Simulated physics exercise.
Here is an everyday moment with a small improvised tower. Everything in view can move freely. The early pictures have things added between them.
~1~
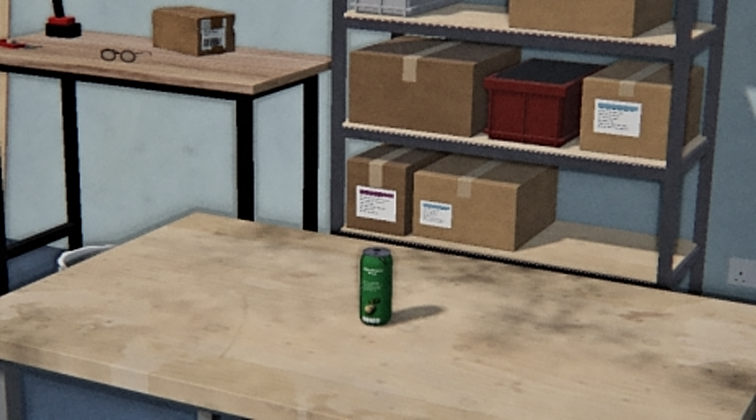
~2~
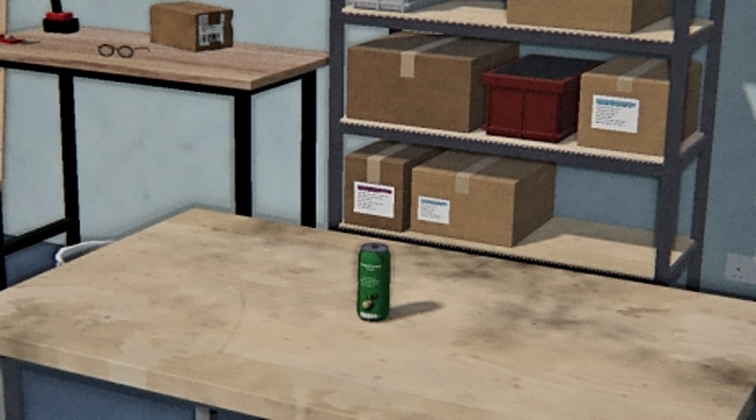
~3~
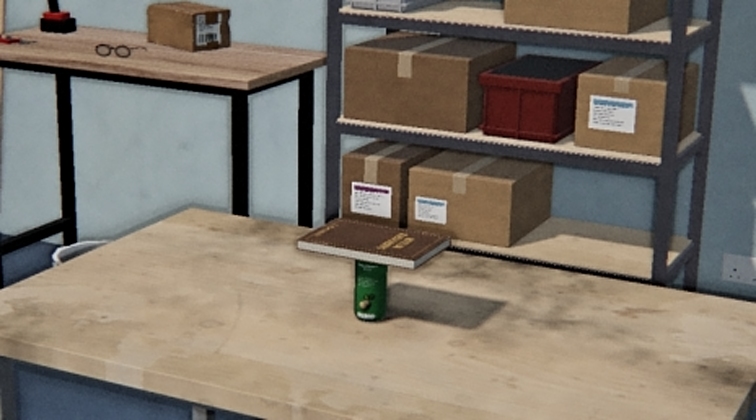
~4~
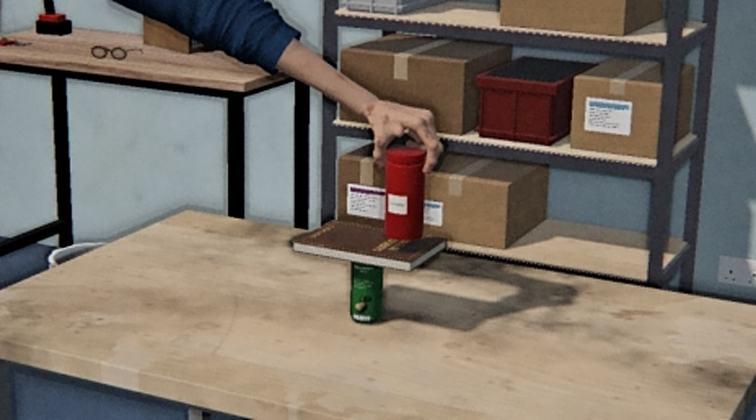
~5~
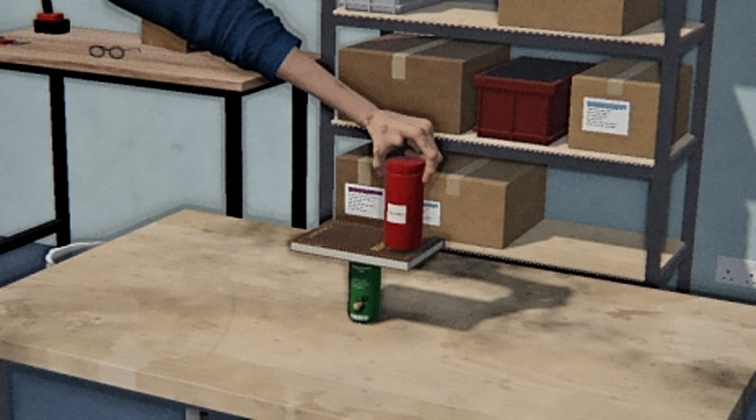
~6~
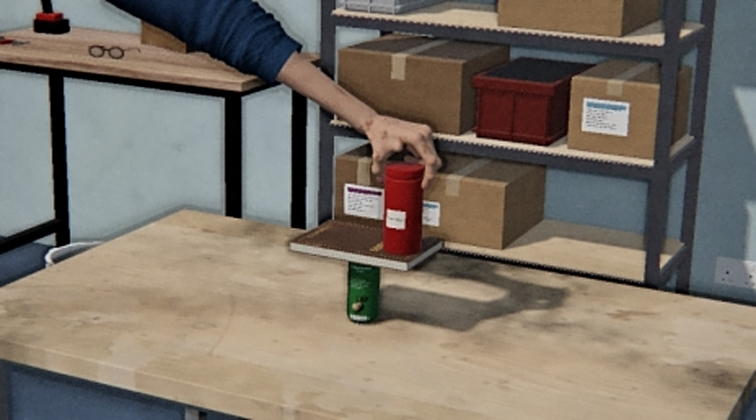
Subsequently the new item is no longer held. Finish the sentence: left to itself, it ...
... drops.
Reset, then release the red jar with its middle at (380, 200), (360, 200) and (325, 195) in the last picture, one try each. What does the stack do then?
So, first go it stays put, second go it stays put, third go it comes down.
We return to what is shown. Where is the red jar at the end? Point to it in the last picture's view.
It ends near (448, 333).
Then, 0.40 s on from there, red jar now fallen; brown book turned 65° from how it was put.
Then, 0.50 s on from there, brown book on its side.
Then, 1.10 s on from there, brown book now fallen; green can shifted a little.
In the end, fallen, brown book and red jar; green can unmoved. At the end, from the last picture's camera, red jar near (448, 333). The stack comes apart.
